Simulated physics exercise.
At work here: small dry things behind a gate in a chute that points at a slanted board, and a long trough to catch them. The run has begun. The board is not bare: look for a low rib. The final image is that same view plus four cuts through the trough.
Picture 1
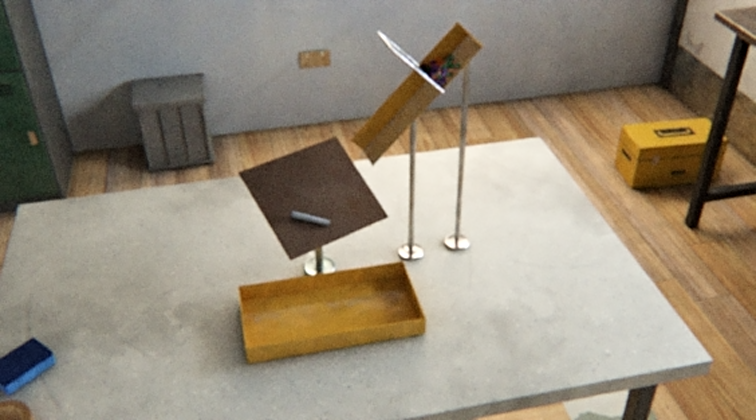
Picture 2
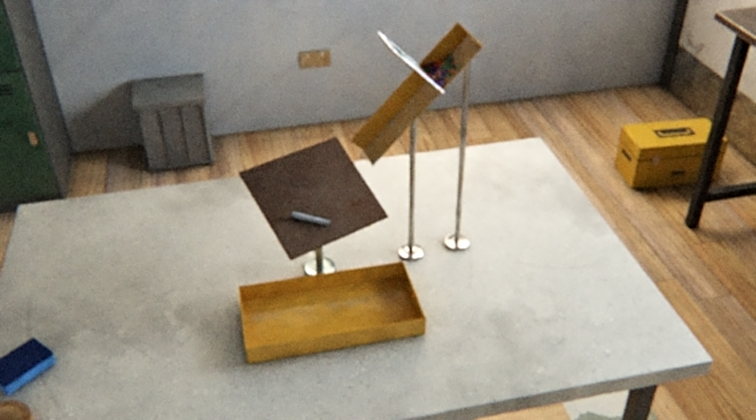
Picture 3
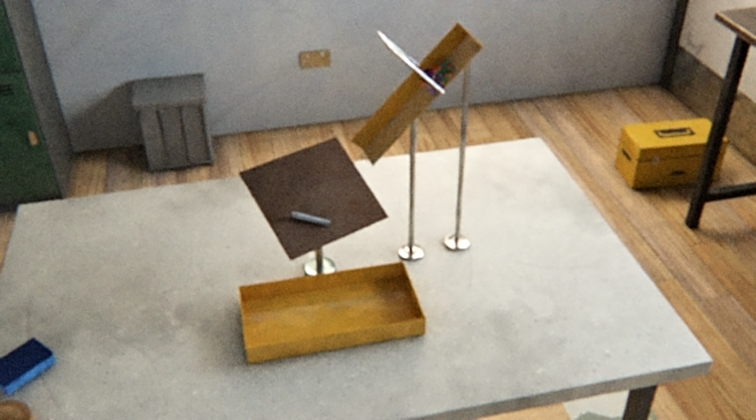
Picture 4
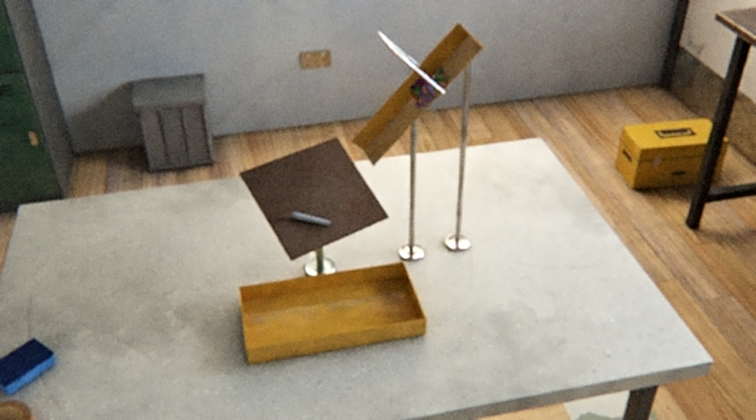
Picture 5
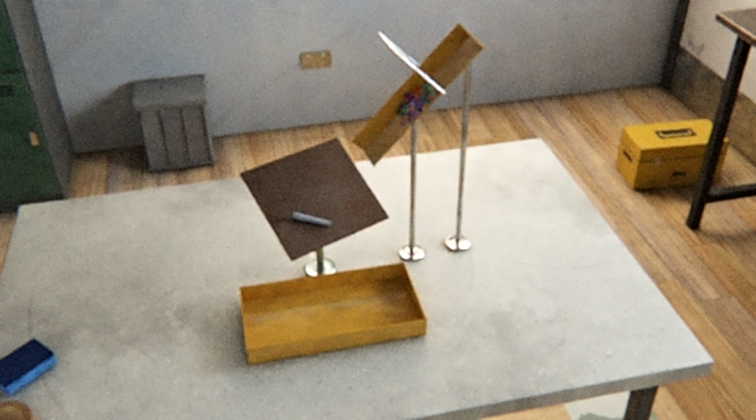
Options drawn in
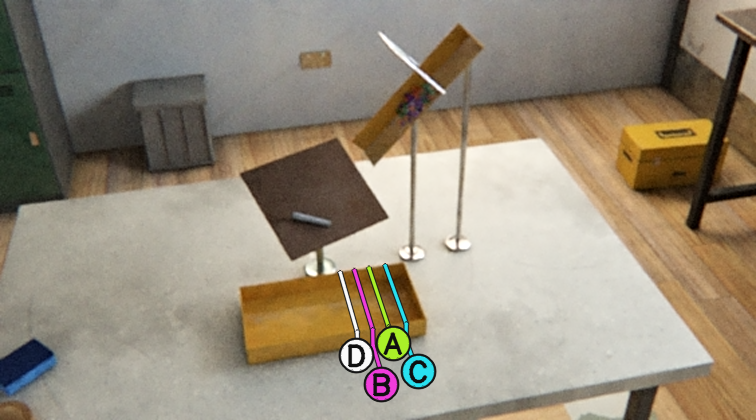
A small cluster of dark, colourful bits slid partway down a steep yellow chute on thin stands, while the tilted brown board with its small grey rib and the empty yellow trough stayed still.
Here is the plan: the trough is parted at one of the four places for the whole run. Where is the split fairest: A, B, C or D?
B is best.
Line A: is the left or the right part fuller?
The left side.
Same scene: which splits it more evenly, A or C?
That would be A.
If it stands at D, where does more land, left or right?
Right.
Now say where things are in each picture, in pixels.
Load behind the gate at (439, 69), jelly beans; lip of the chute at (368, 158), sloping fairly steeply, in the first frame.
Middle of the board at (315, 195), tilted fairly steeply; middle of its low edge at (342, 238); of its high edge at (289, 154), in the second frame.
Front corners of the trough at (246, 348) and (426, 318), empty; front of the load at (421, 82), in the third frame.
Middle of the load at (428, 86); its front at (419, 105), about a quarter of the way to the lip; rib from (293, 212) to (331, 222), in the fourth frame.
Middle of the load at (416, 100); its front at (400, 122), about half of the way to the lip, in the fifth frame.
On the marked copy, line A crosses the front rim at (388, 326); line B crosses the front rim at (372, 328); line C crosses the front rim at (405, 323); line D crosses the front rim at (356, 331).
With A, of what is caught, most on the left of the divider, about a quarter on the right.
With B, of what is caught, about half on the left of the divider, about half on the right.
With C, of what is caught, nearly all on the left of the divider, a small part on the right.
With D, of what is caught, about a quarter on the left of the divider, most on the right.
